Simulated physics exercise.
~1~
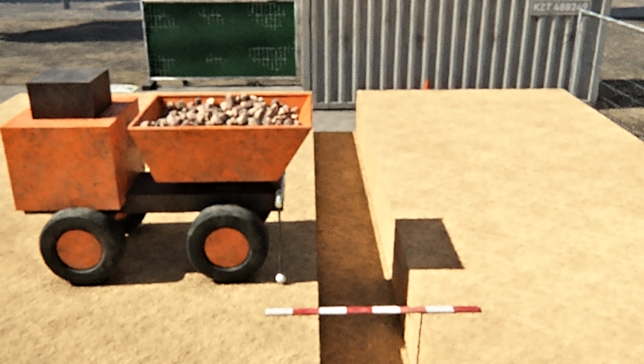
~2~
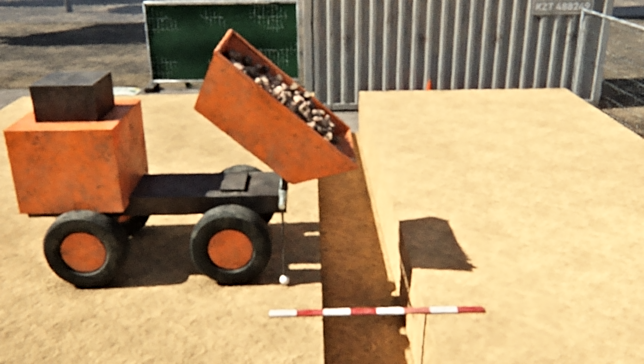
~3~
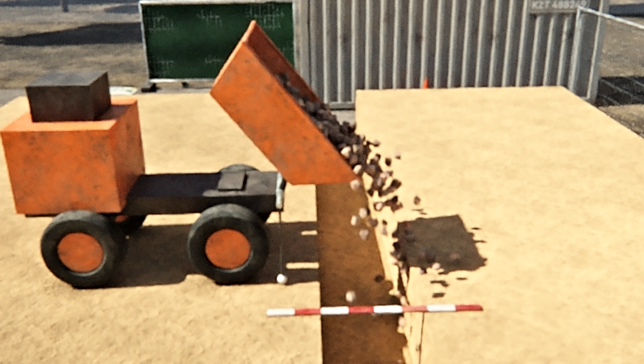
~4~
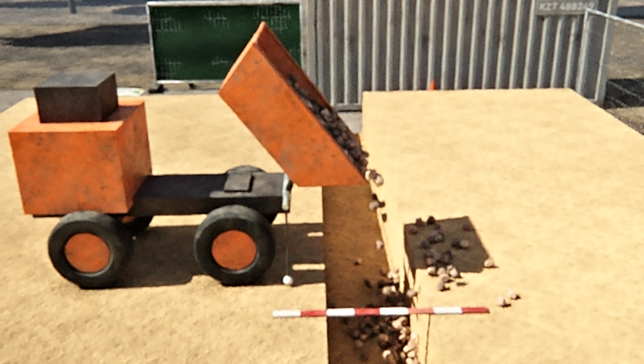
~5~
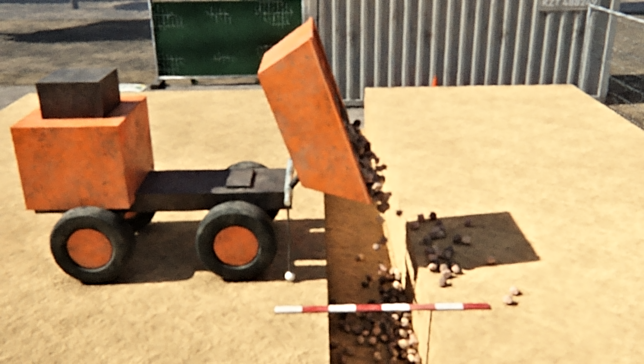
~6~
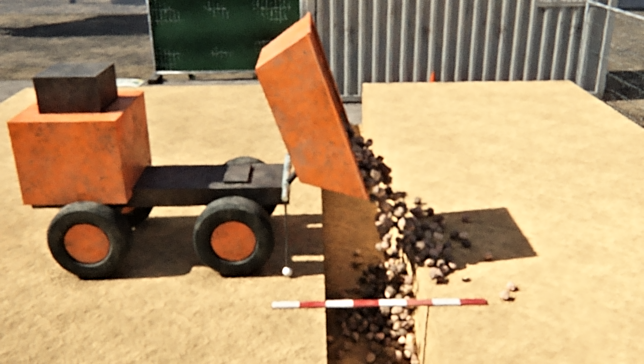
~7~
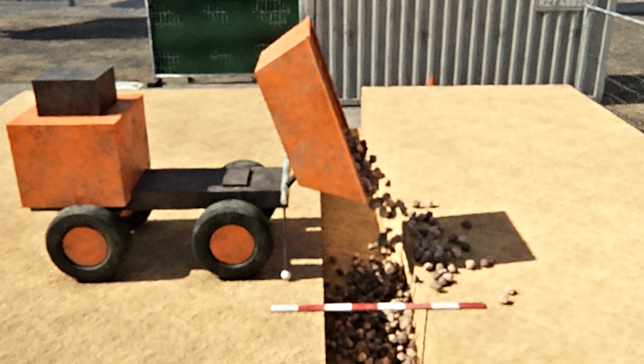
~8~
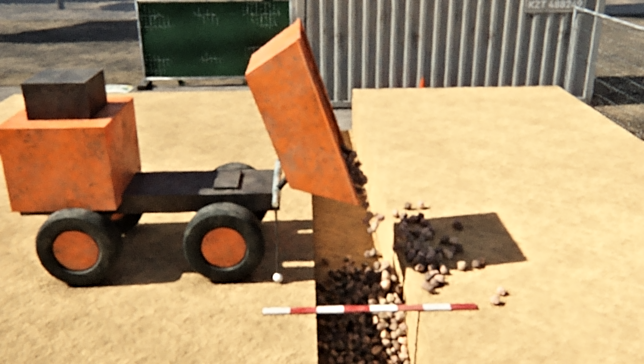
At first, a small orange dumper stands beside a narrow trench, its raised-sided body heaped with brown stones. The body tips up toward the right, and the stones slump against its lower lip. A first batch then spills over the edge, some dropping into the trench and some scattering on the sandy ground beyond. The body pauses with the flow thinning, then tilts more steeply, and a thicker stream pours out. At the end, the body stays steeply raised with some stones still at its lip, while many lie piled in the trench and a smaller cluster rests on the far side.
